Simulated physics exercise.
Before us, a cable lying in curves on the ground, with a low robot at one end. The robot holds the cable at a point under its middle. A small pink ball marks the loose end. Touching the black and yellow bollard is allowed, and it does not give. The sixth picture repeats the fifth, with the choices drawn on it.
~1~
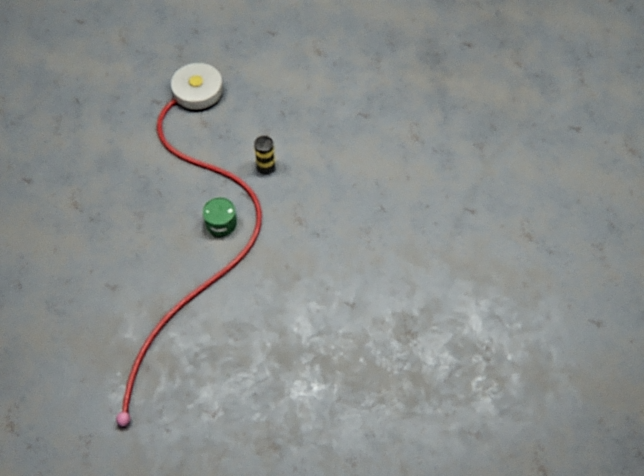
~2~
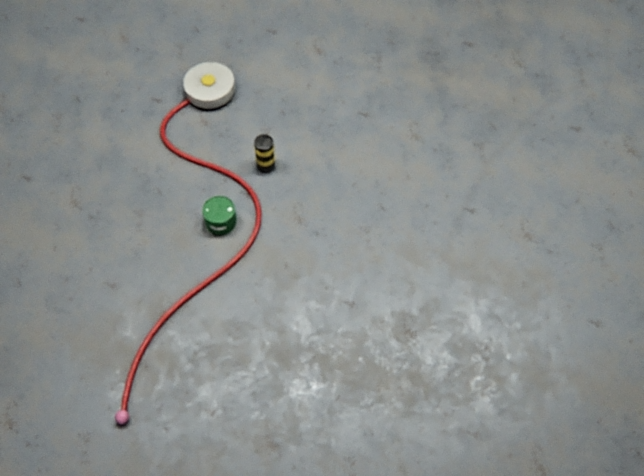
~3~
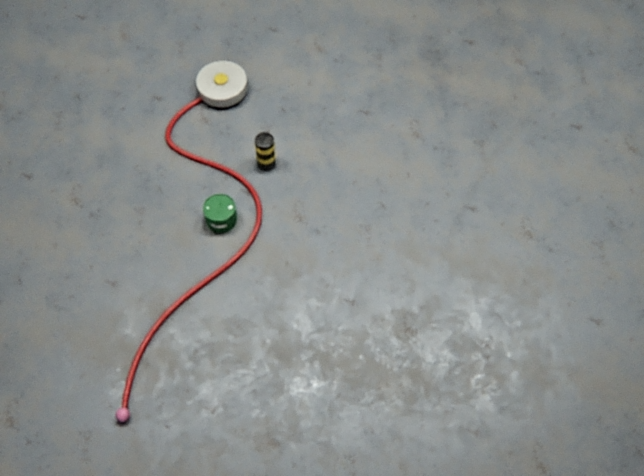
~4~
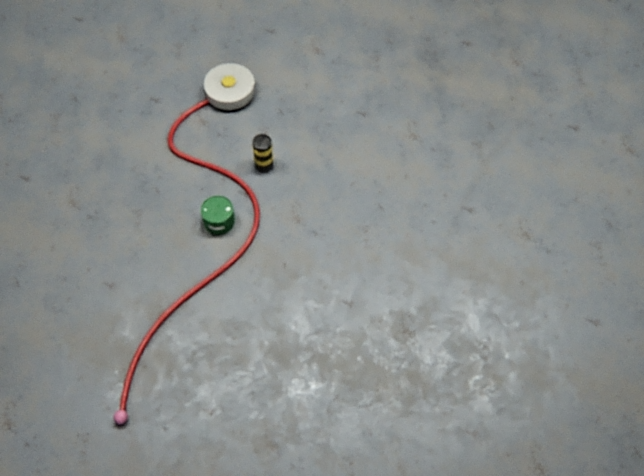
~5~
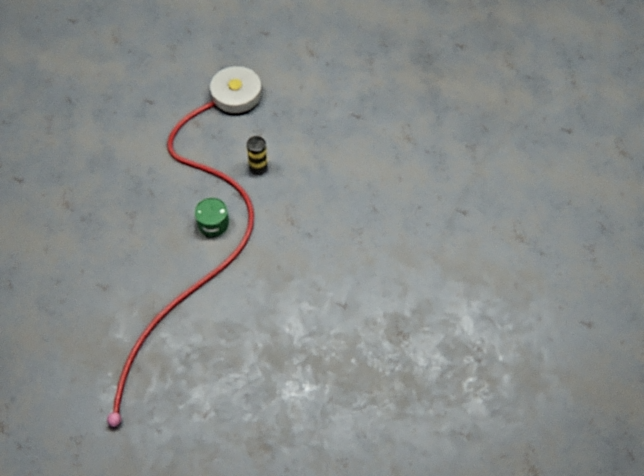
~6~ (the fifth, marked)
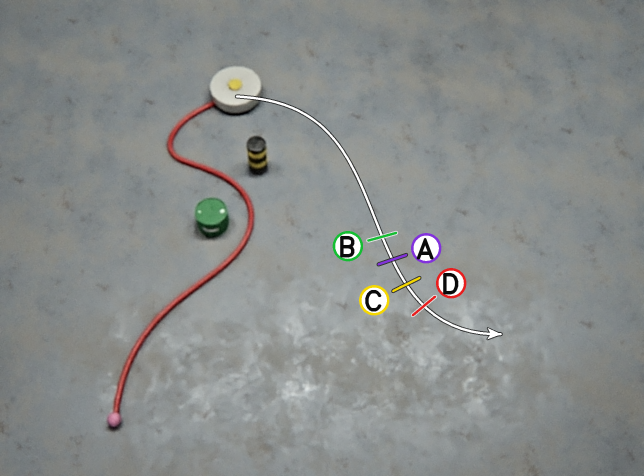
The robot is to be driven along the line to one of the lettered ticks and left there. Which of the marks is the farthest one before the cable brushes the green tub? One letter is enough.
Up to mark B.
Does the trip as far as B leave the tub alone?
Yes.
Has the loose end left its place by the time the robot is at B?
No.
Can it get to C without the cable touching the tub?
No.
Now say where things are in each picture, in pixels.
Bollard (265, 155); robot (197, 87); free end (123, 419), in the first frame.
Robot (210, 86); free end (122, 417), in the second frame.
Robot (222, 85); bollard (266, 152), in the third frame.
Robot (230, 88); green tub (218, 215), in the fourth frame.
Robot (236, 91); free end (114, 419); green tub (212, 217); bollard (257, 156), in the fifth frame.
On the marked copy, A at (392, 260); B at (382, 237); C at (406, 284); D at (424, 306); the route from (237, 96) via (367, 198) to (501, 334).
With B. Early on, robot (312, 113), middle of the cable (251, 225), free end (114, 419).
Further on, robot (357, 170), middle of the cable (251, 225), free end (114, 419).
At the end, robot (383, 232), middle of the cable (243, 221), free end (114, 419); only the bollard has been touched, if anything.
As for the rest, A brings the cable against the tub; C brings the cable against the tub; D brings the cable against the tub.
